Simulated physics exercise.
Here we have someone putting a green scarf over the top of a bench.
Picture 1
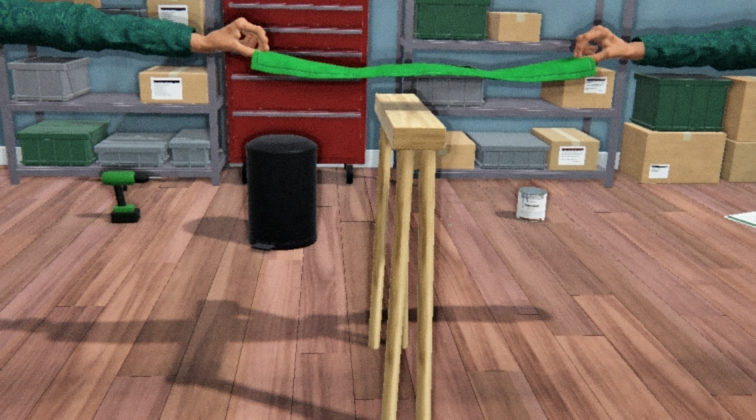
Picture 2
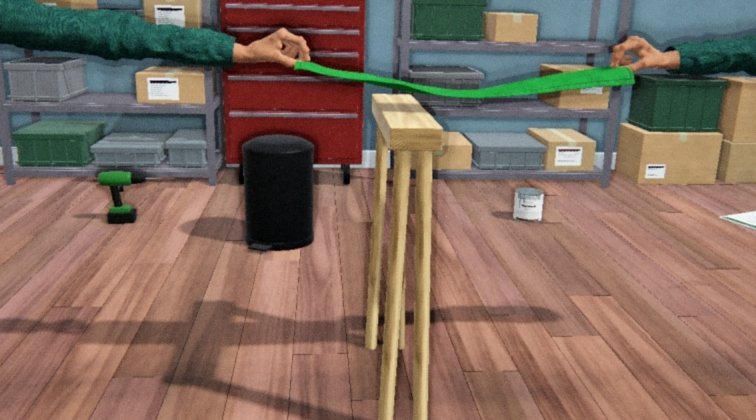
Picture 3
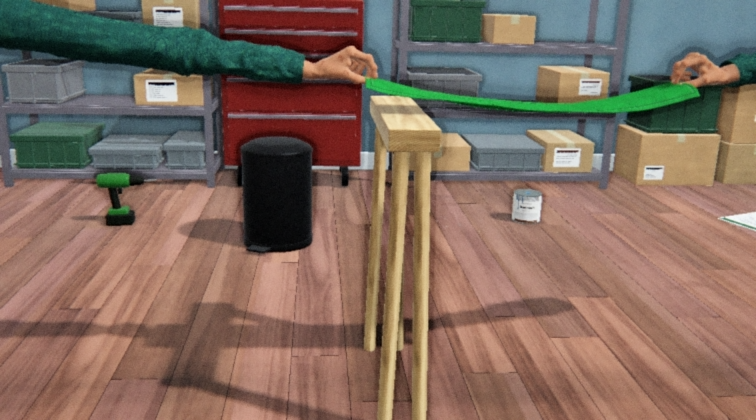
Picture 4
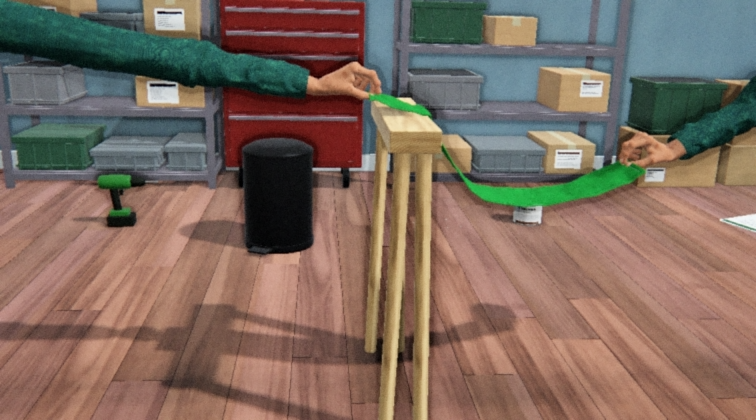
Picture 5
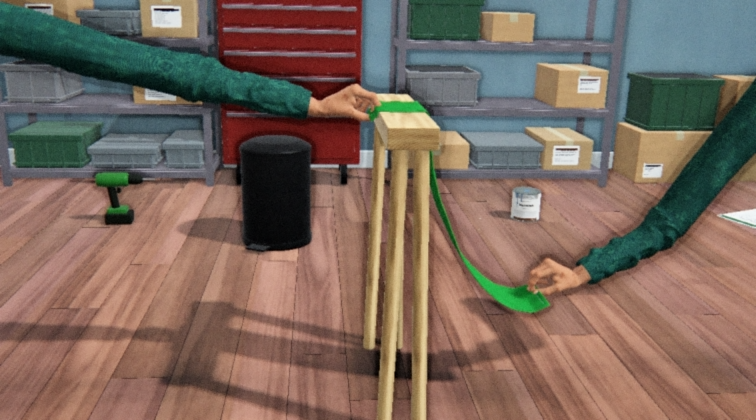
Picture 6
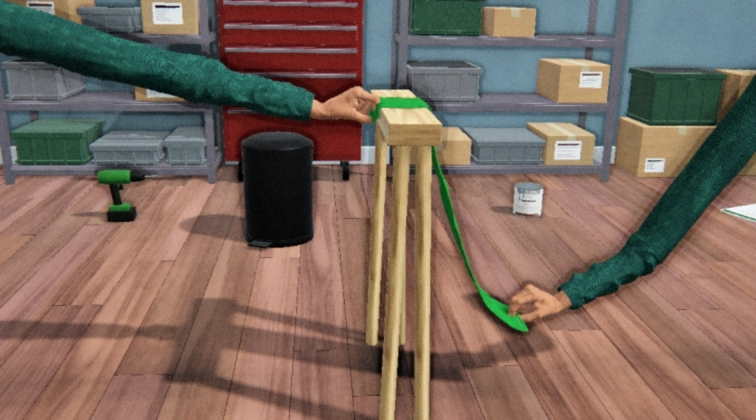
Green scarf held stretched above a wooden bench by two hands, shifting right, then being draped over the top with its right end lowered.
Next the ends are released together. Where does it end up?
Outcome: The green scarf is pulled rightwards.
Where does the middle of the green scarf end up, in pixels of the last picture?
Its middle is at (440, 381).
Then, 0.38 s past the final frame, scarf clear of the top and falling near (445, 311).
Then, 0.64 s past the final frame, scarf in a heap on the floor near (441, 380).
When it is over, scarf in a heap on the floor near (440, 381). The green scarf runs off to the right.
